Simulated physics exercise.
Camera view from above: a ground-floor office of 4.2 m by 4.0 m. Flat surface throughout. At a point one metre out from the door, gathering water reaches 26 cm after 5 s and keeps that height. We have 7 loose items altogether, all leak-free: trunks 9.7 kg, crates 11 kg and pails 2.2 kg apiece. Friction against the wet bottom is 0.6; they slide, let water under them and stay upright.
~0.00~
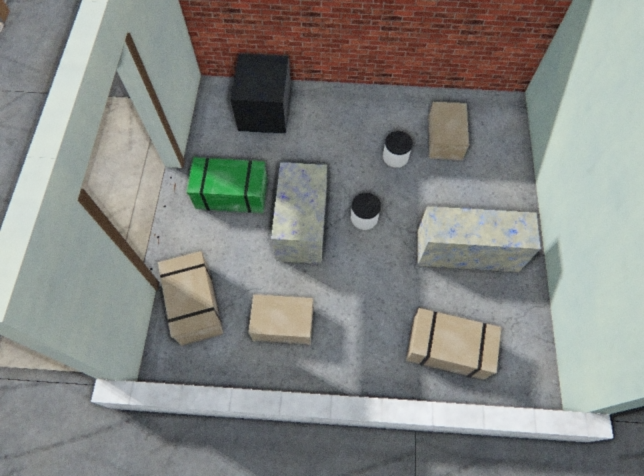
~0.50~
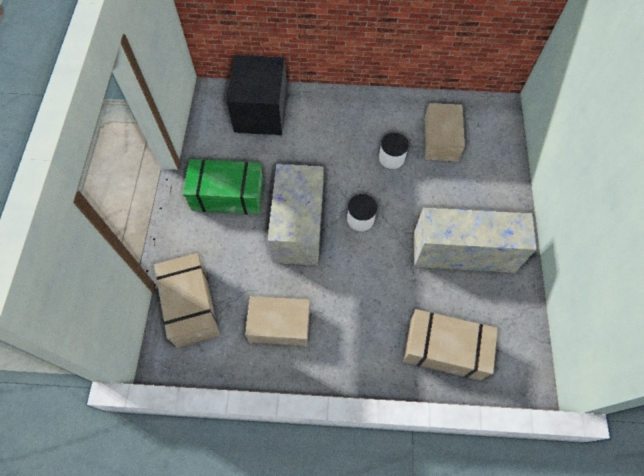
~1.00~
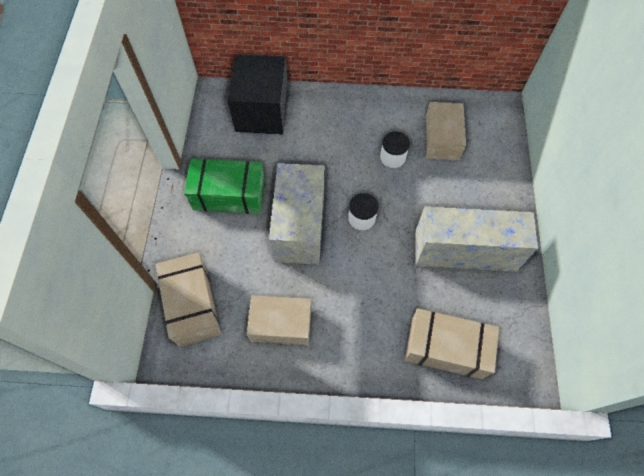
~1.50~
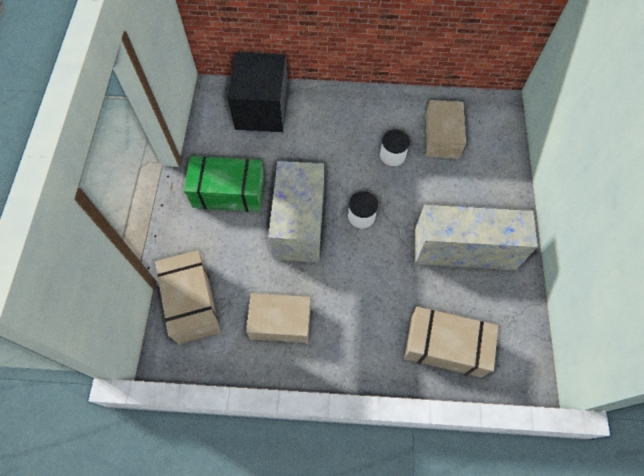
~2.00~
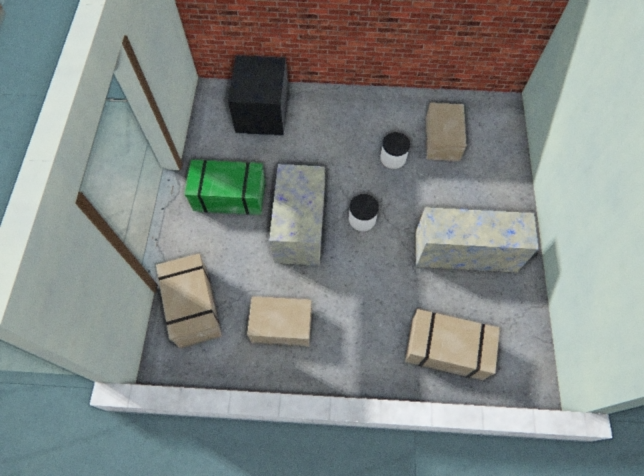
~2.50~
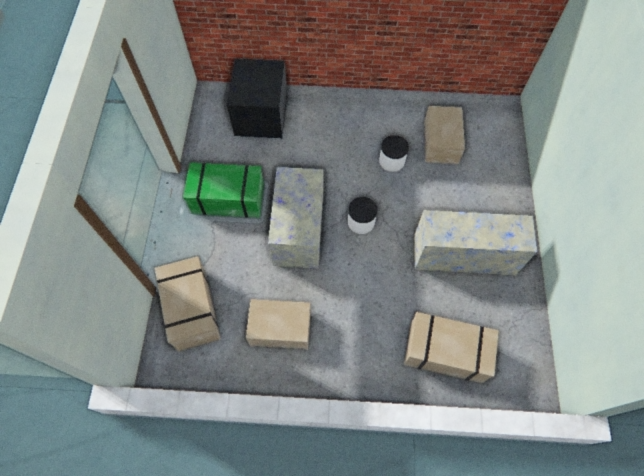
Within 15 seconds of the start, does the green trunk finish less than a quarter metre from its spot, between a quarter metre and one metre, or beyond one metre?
Beyond one metre.
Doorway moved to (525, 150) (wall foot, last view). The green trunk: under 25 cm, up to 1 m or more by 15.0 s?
The green trunk covers a long distance.
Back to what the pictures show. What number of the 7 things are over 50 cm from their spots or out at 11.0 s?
I make it 5 by then.
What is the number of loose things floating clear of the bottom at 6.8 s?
Of them, 4.
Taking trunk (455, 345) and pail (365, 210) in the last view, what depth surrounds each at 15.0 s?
First about 17 cm, second about 20 cm.
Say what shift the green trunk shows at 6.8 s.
About 200 cm.
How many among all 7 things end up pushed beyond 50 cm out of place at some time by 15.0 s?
7 in all.
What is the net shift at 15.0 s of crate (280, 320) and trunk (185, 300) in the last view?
They sit 150 cm and 20 cm away, in the order given.
After 3.5 s the green trunk is near (232, 176), 0.1 m from its start, aground; 0 afloat.
After 6.8 s the green trunk is near (377, 117), 1.9 m from its start, afloat; 4 afloat.
After 11.0 s the green trunk is near (422, 153), 2.2 m from its start, afloat; 7 afloat.
After 15.0 s the green trunk is near (474, 162), 2.7 m from its start, afloat; 7 afloat.
